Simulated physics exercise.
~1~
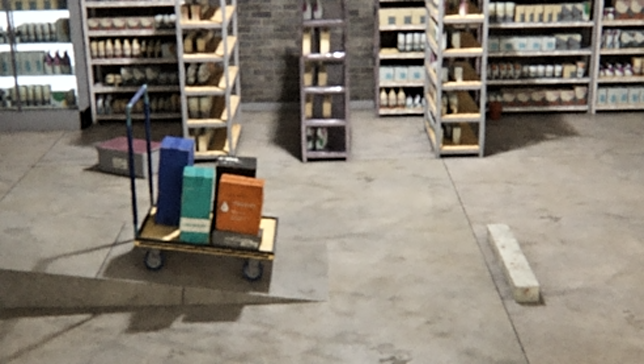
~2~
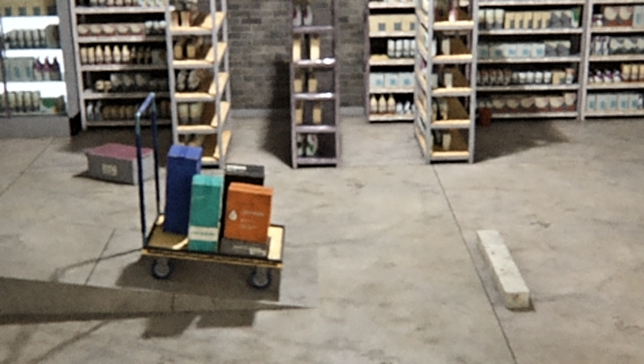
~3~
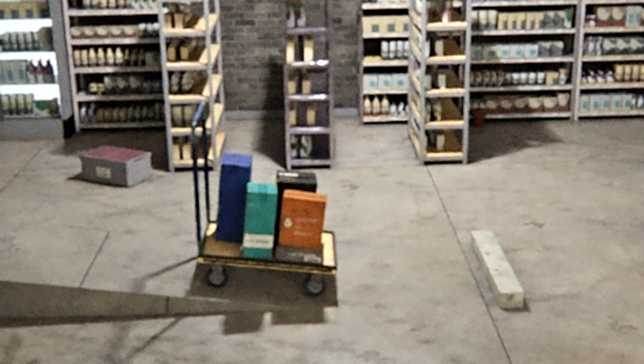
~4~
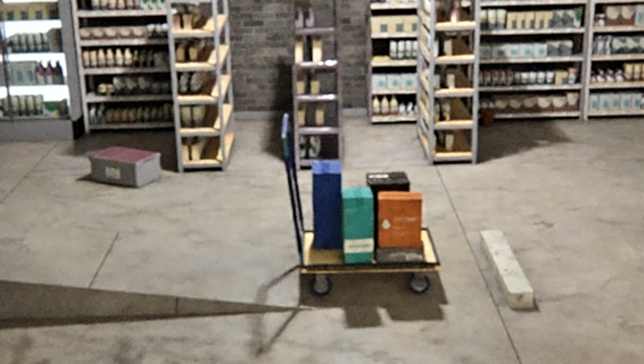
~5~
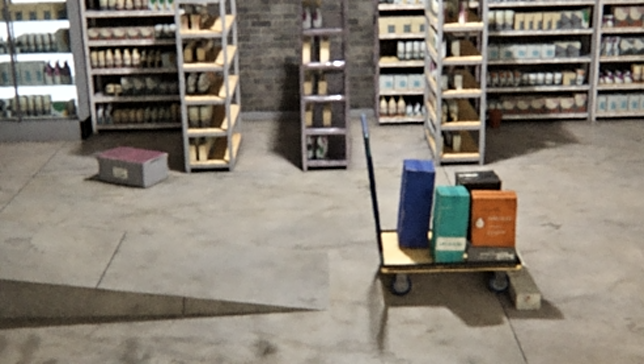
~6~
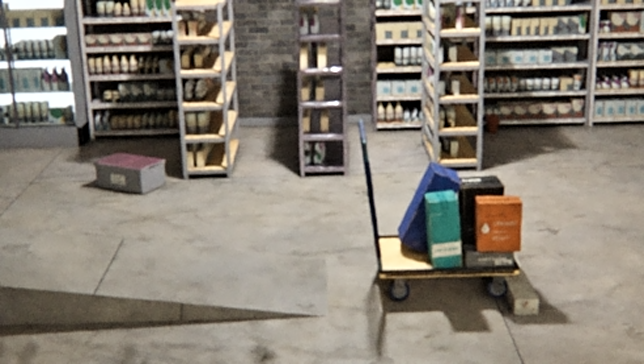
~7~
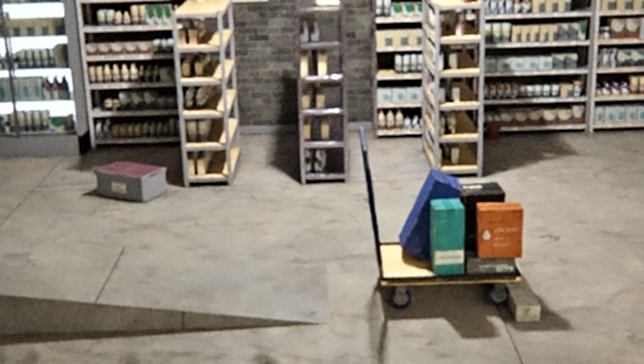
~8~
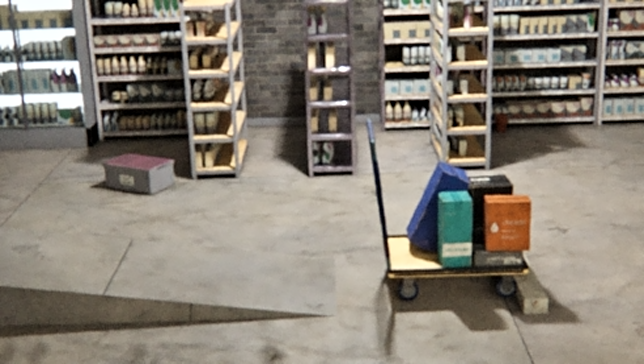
A flat trolley loaded with blue, turquoise, black and orange boxes, plus a low dark parcel under the orange one, stands on a ramp at the left of a shop's concrete floor. The slightly swaying view looks down towards stocked shelves and a brick wall, with a grey bin behind. The trolley rolls down to the right, levels out and crosses the floor towards a pale kerb. It stops against the kerb, and the tall blue box tips right against its neighbours. The trolley stays there, the blue box leaning and the turquoise, black and orange boxes upright.
